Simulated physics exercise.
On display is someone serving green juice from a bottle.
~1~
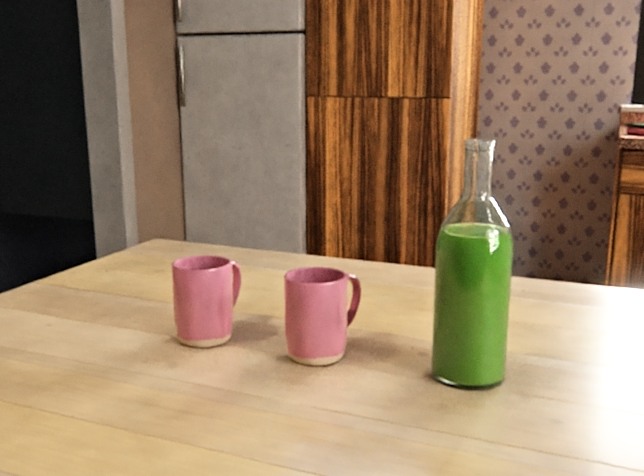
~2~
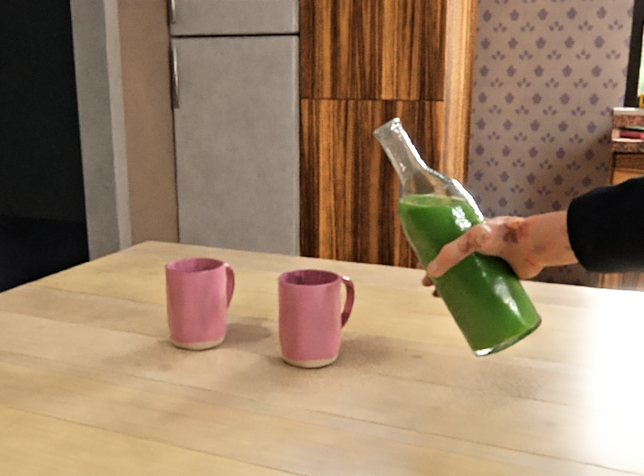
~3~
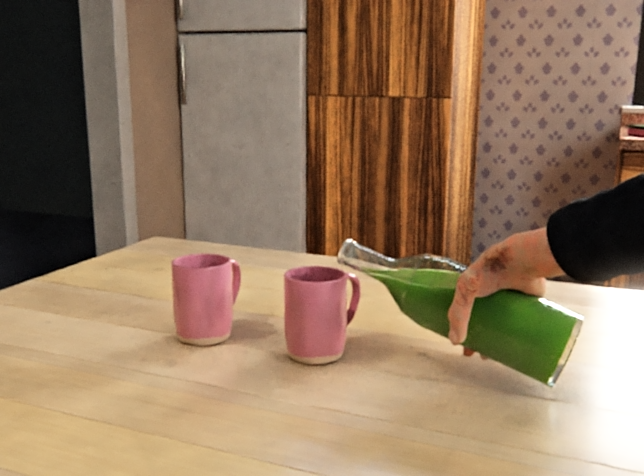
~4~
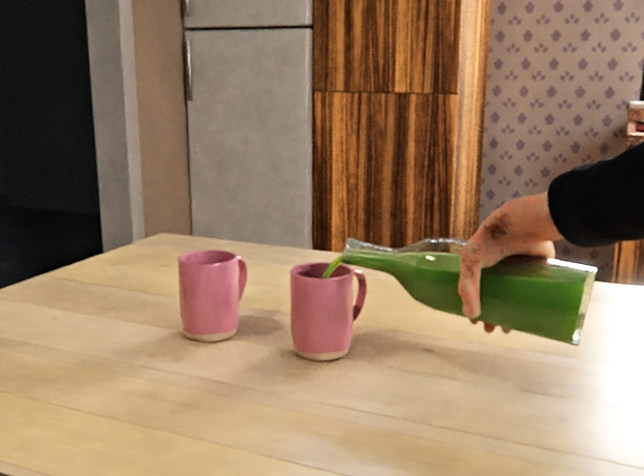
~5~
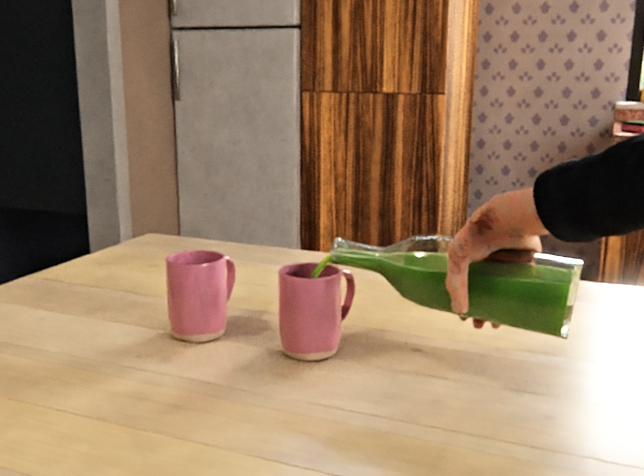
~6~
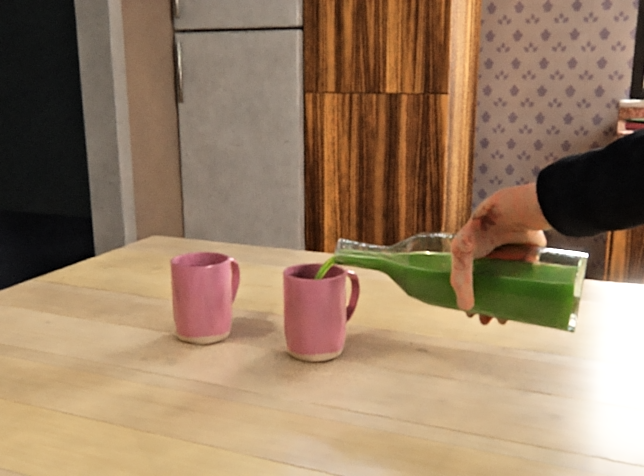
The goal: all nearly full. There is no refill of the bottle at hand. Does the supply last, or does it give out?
That's going to be just fine for everybody.
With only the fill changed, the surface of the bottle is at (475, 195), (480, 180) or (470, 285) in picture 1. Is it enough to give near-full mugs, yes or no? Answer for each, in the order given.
The first level lasts, the second lasts and the third gives out early.
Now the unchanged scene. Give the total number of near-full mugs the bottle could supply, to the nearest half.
I'd say near 2.5 of those.
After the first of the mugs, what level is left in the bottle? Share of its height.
Level: Near 40 per cent.
Next, the first is about two thirds full.
After that, the first is done and the bottle has about two thirds of its load.
Finally, both are full and about a quarter of the green juice is over.
